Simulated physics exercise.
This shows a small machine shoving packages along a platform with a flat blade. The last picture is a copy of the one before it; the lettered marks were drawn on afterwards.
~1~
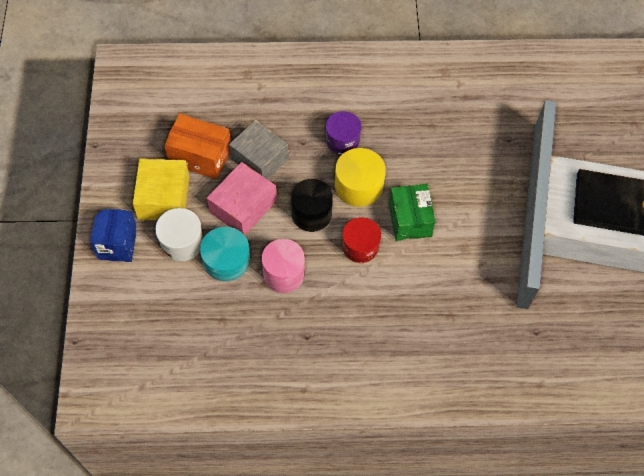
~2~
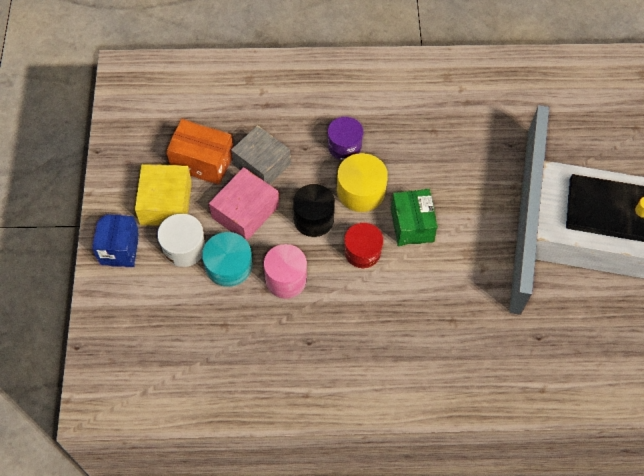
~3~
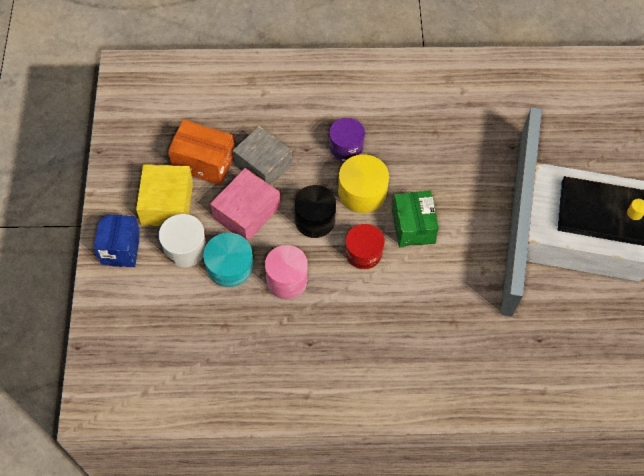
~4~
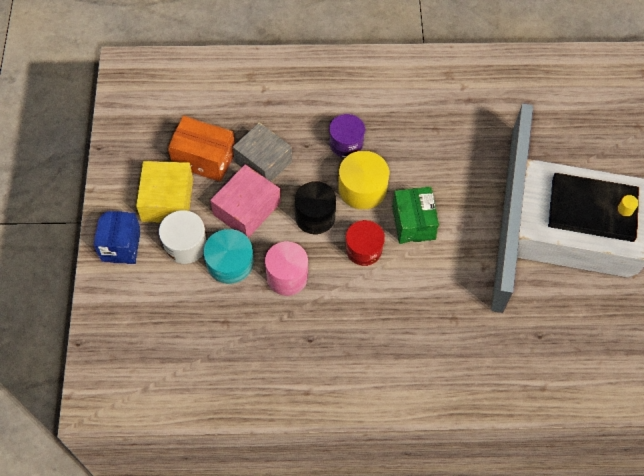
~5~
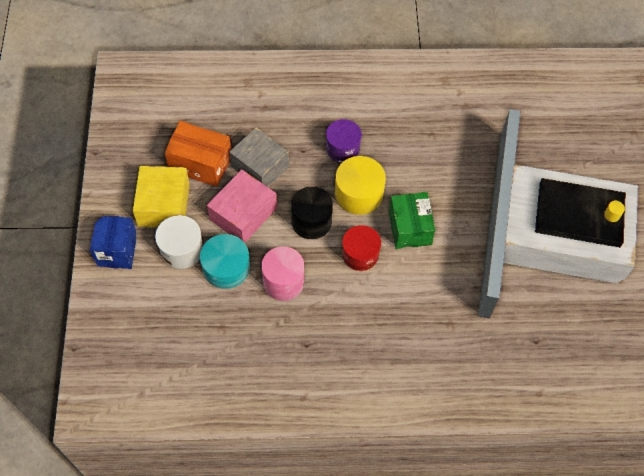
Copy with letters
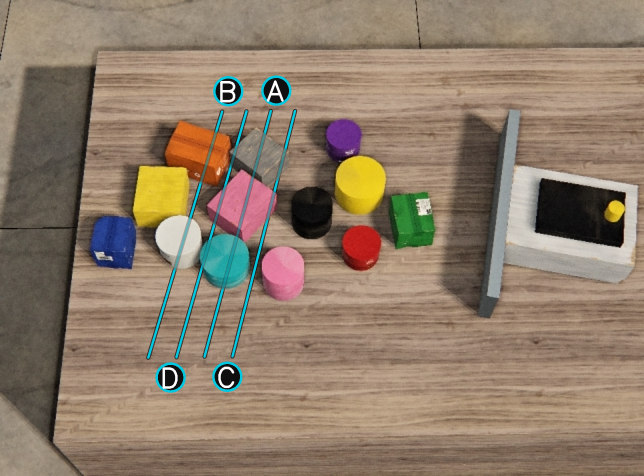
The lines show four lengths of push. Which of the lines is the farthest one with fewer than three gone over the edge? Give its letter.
No third one falls up to B.
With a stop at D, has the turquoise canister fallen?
By then, no.
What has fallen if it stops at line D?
The yellow crate goes over.
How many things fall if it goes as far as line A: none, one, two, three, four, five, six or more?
In all, none.
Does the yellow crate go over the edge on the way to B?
Yes.
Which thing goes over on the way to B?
The yellow crate goes over.
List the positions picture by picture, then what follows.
In the first frame, pink crate (242, 199); black canister (311, 206); yellow crate (162, 190).
In the second frame, robot (605, 207); purple pail (345, 139).
In the third frame, robot (597, 209); blue box (118, 241).
In the fourth frame, robot (587, 205); orange box (203, 149).
In the fifth frame, robot (574, 211); pink canister (284, 274); yellow canister (360, 185); white pail (180, 242).
On the copy, A at (240, 225); B at (188, 225); C at (266, 224); D at (214, 225).
On B. First, robot (460, 212); yellow canister (335, 177); red pail (354, 254).
Then, robot (345, 214); yellow crate (128, 198); orange box (169, 144).
Finally, robot (256, 215); yellow crate over the edge; blue box (79, 240); one fallen.
By contrast, A is within the limit but short; C is within the limit but short; D is within the limit but short.
